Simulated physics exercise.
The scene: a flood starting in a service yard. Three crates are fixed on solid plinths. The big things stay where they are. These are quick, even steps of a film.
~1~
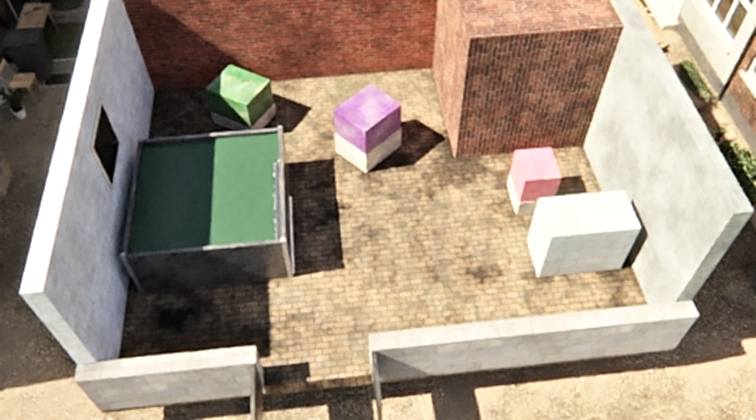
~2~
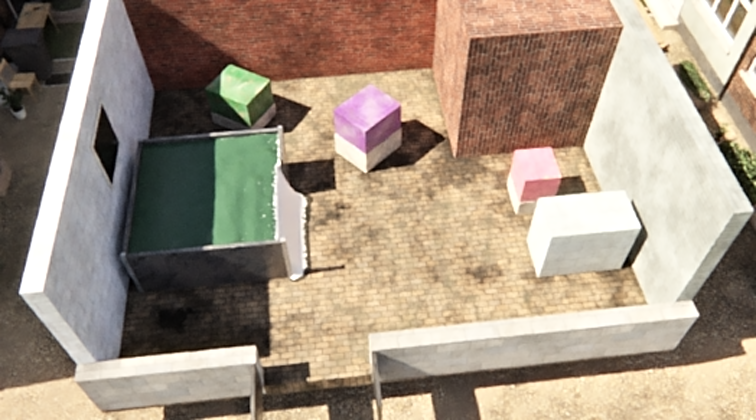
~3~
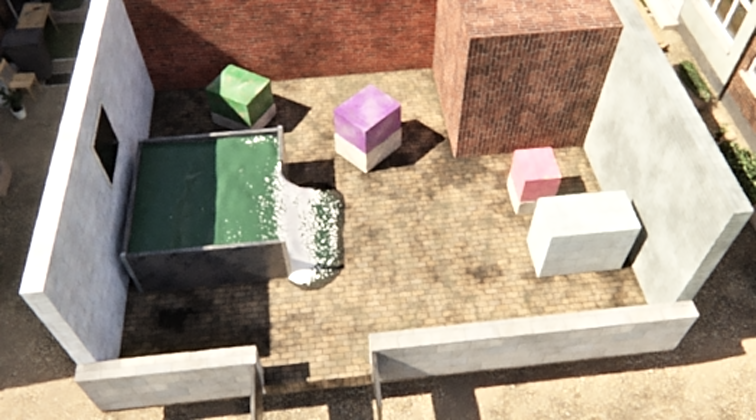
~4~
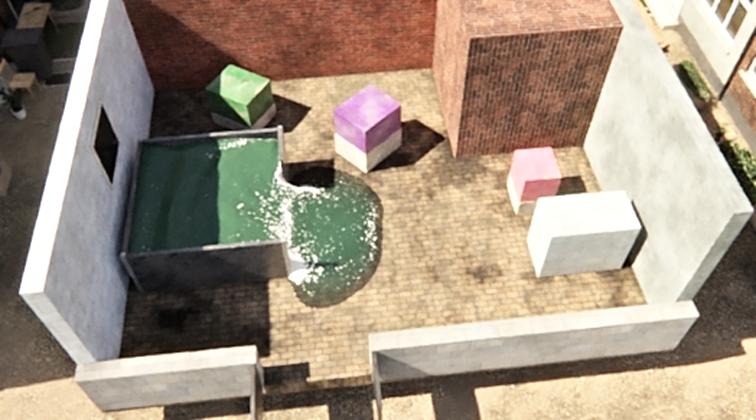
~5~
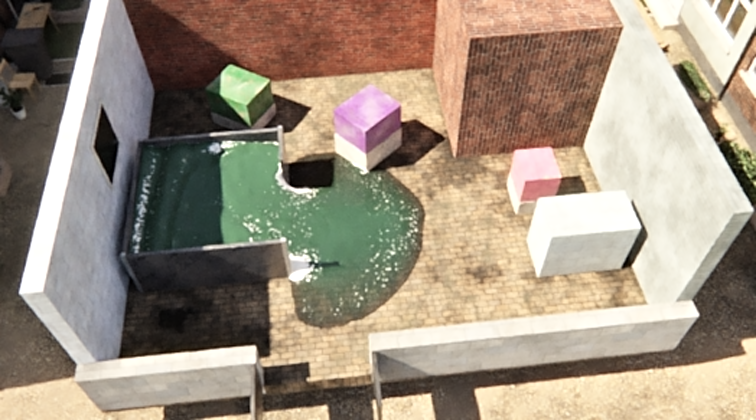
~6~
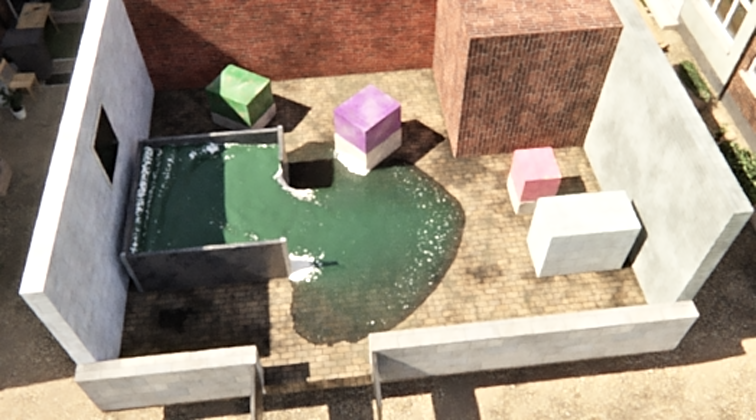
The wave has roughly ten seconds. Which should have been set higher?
The pink crate is wetted; the purple crate escapes dry; the green crate escapes dry.
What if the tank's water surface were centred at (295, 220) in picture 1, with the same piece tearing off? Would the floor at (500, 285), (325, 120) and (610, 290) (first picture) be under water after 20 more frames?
In that order: Flooded, dry, under water.
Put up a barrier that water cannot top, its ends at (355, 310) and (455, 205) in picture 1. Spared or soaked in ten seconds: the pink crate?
Pink stays dry.
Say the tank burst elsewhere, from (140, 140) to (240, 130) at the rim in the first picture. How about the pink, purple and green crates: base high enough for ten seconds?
One by one: Pink crate remains dry, purple crate is spared, green crate is wetted.
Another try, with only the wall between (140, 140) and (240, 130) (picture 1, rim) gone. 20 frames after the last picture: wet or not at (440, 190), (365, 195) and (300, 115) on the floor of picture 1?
In turn: Under water, flooded, flooded.
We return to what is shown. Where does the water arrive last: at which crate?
I say the green crate.
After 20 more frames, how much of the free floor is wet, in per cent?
Near 65 in a hundred.
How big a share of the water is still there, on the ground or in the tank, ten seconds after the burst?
Close to 92 %.
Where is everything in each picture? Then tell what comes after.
In the first frame, still water in the open tank at (209, 191).
In the second frame, water pours out at (285, 224) and has run to (295, 279).
In the third frame, water pours out at (285, 225) and has run to (326, 189).
In the fourth frame, water pours out at (286, 226) and has run to (374, 198).
In the fifth frame, the front is at (419, 211), out from the gap at (286, 226).
In the sixth frame, the front is at (460, 213), out from the gap at (286, 226).
A moment on, water covers 45 % of the floor; the pink crate water round its plinth, the purple crate water round its plinth, the green crate not reached.
Next, water covers 60 % of the floor; the pink crate water round its plinth, the purple crate water round its plinth, the green crate water round its plinth.
Then, water covers 65 % of the floor; the pink crate water round its plinth, the purple crate water round its plinth, the green crate water round its plinth.
Later, water covers 85 % of the floor; the pink crate water round its plinth, the purple crate water round its plinth, the green crate water round its plinth.
In the end, water covers 100 % of the floor; the pink crate was topped, the purple crate stayed above the water, the green crate stayed above the water.
